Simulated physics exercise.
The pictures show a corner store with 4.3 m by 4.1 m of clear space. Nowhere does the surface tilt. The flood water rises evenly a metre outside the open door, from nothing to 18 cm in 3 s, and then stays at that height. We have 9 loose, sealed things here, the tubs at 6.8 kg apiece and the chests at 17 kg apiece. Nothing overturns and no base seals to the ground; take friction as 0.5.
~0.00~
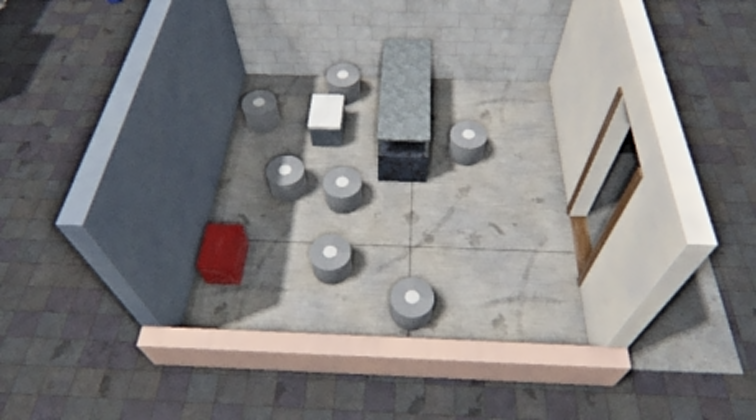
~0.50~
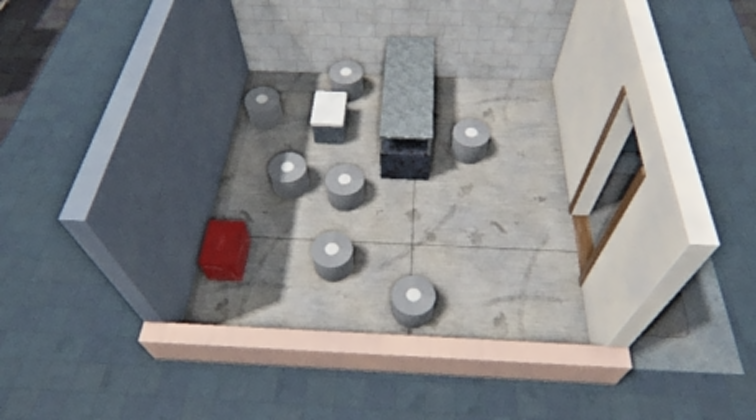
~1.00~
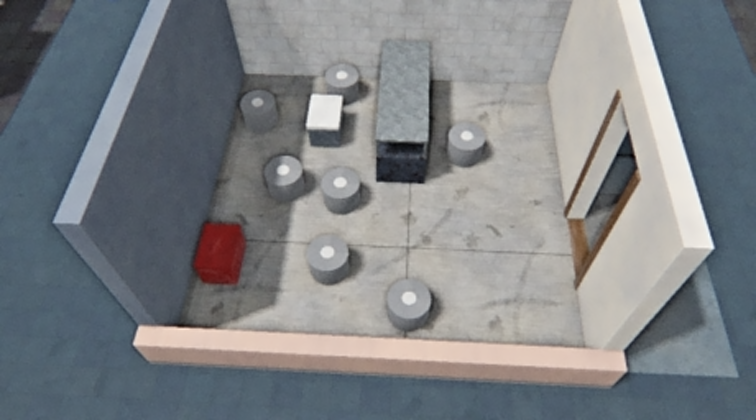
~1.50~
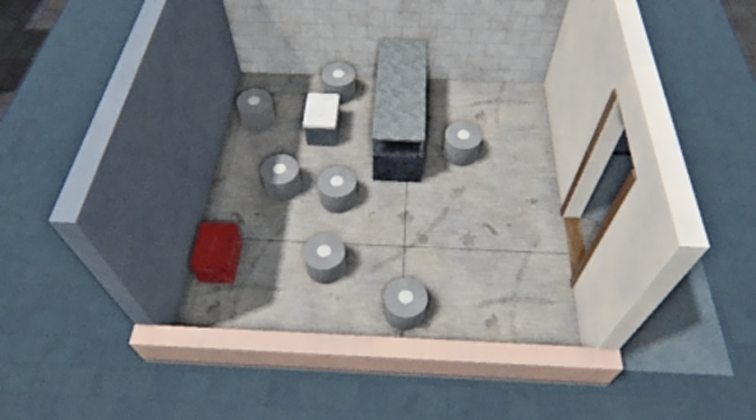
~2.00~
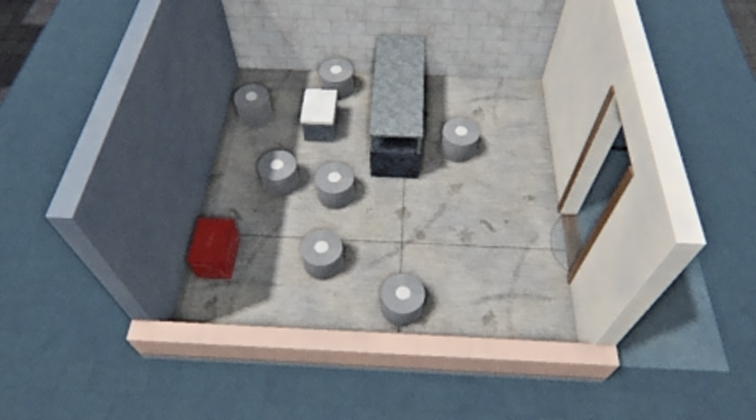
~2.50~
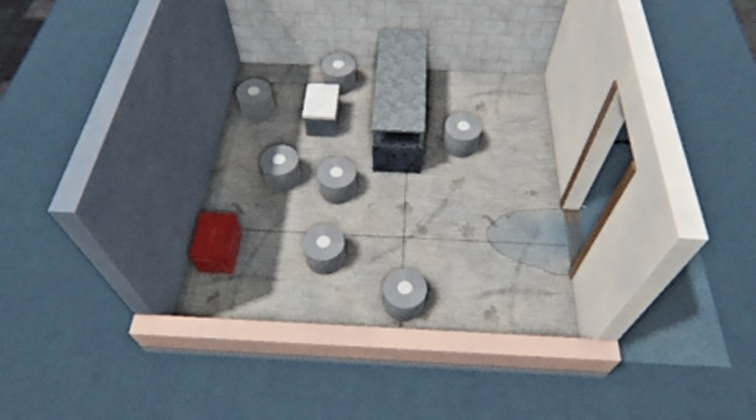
A small walled room with grey tubs, a red chest and a white one stayed still while water surrounded it outside, then a shallow puddle spread in through the doorway on the right.
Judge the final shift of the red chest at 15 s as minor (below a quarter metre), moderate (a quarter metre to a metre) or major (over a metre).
Major.
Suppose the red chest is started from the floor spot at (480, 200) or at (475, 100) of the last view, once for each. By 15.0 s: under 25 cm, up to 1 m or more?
From the first spot it would drift a bit, and from the second it would stay roughly in place.
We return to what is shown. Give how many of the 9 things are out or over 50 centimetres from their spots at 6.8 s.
By my reckoning, 2.
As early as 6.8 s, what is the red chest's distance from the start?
Around 0 cm from the start by that time.
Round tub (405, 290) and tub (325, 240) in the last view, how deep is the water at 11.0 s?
9 and 8 cm.
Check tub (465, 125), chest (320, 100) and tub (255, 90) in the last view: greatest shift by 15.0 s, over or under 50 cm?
Note - in order: Smaller; smaller; farther.
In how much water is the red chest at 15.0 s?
The depth there is around 11 cm.
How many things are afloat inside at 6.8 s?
At that point I count 1.
After 3.5 s the red chest is near (213, 234), 0.0 m from its start, aground; 0 afloat.
After 6.8 s the red chest is near (213, 234), 0.0 m from its start, aground; 1 afloat.
After 11.0 s the red chest is near (224, 198), 0.5 m from its start, afloat; 7 afloat.
After 15.0 s the red chest is near (231, 111), 1.8 m from its start, afloat; 8 afloat.
